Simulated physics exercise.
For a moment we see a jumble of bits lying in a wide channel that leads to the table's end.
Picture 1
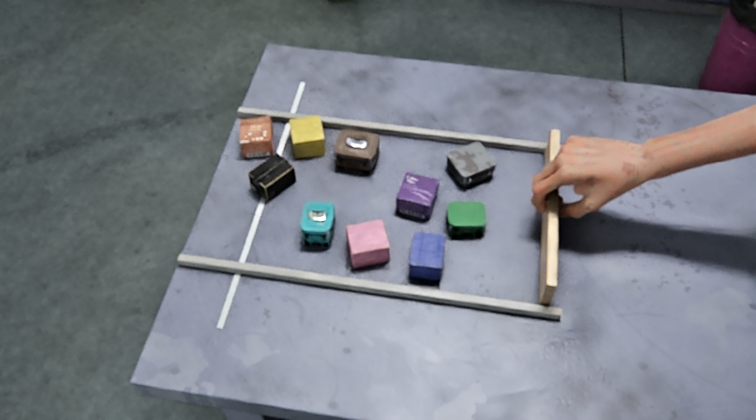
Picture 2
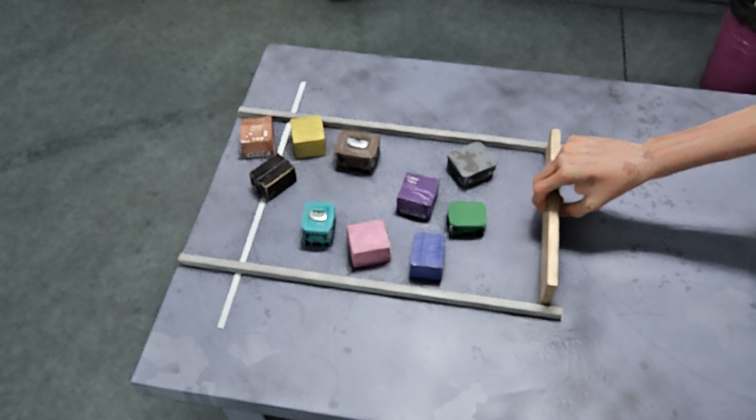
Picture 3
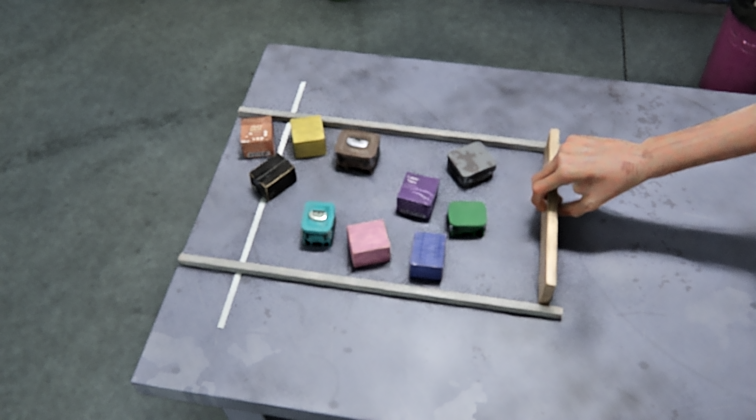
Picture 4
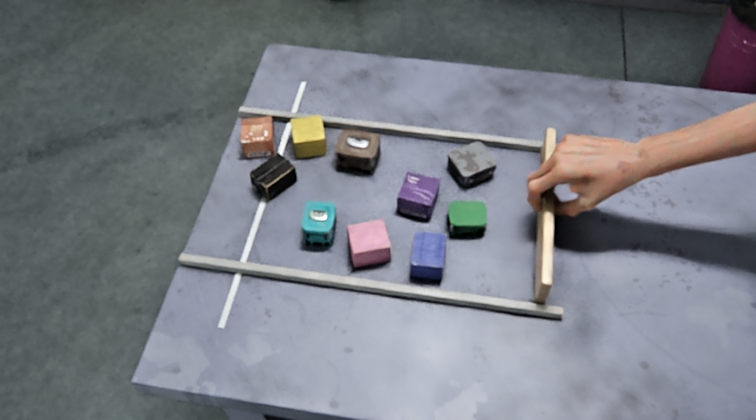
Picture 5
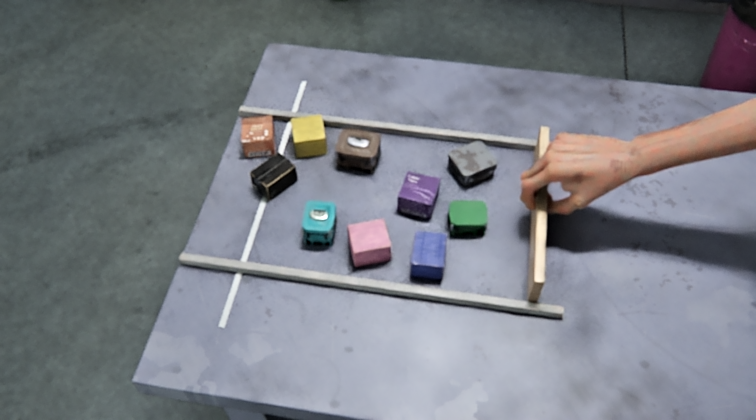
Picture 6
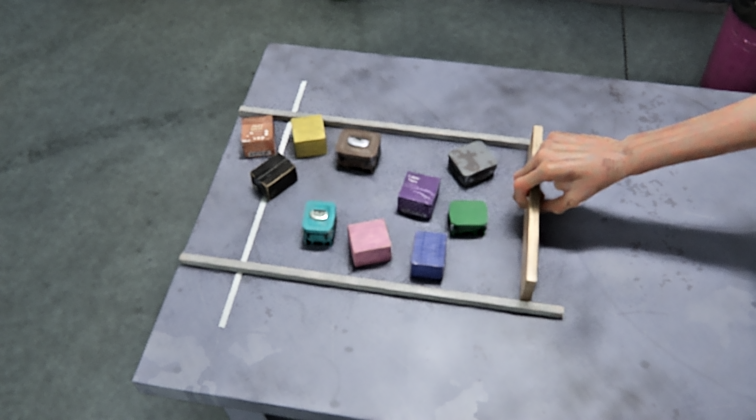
A hand slides a wooden board slightly left toward scattered colourful blocks between two rails.
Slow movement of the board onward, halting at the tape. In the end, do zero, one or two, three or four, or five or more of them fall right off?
Okay, so the number that tips off the end comes to three or four, I'd say.
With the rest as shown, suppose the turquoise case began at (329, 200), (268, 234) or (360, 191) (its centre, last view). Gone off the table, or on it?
Order of tries: On, off, off.
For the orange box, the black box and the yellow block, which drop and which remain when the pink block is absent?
Orange box - gone; black box - gone; yellow block - gone.
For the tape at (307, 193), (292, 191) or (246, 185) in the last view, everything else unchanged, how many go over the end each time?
1, 2, 7.
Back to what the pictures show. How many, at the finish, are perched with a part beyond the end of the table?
The number would be 3.
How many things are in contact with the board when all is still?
The count in contact is 3.
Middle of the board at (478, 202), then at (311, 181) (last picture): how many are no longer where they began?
Note: First position 2; second position 10.
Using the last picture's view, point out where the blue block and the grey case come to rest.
Blue block at about (235, 228), grey case at about (267, 131).
Early on, none off yet; orange box at rest near (259, 136); black box at rest near (274, 176); yellow block at rest near (309, 136).
A while later, none off yet; orange box travelled about its own width near (236, 132); black box travelled a little near (262, 174); yellow block travelled about its own width near (269, 128).
Finally, the number that fall off is three or four; lost, turquoise case, yellow block, black box and orange box.
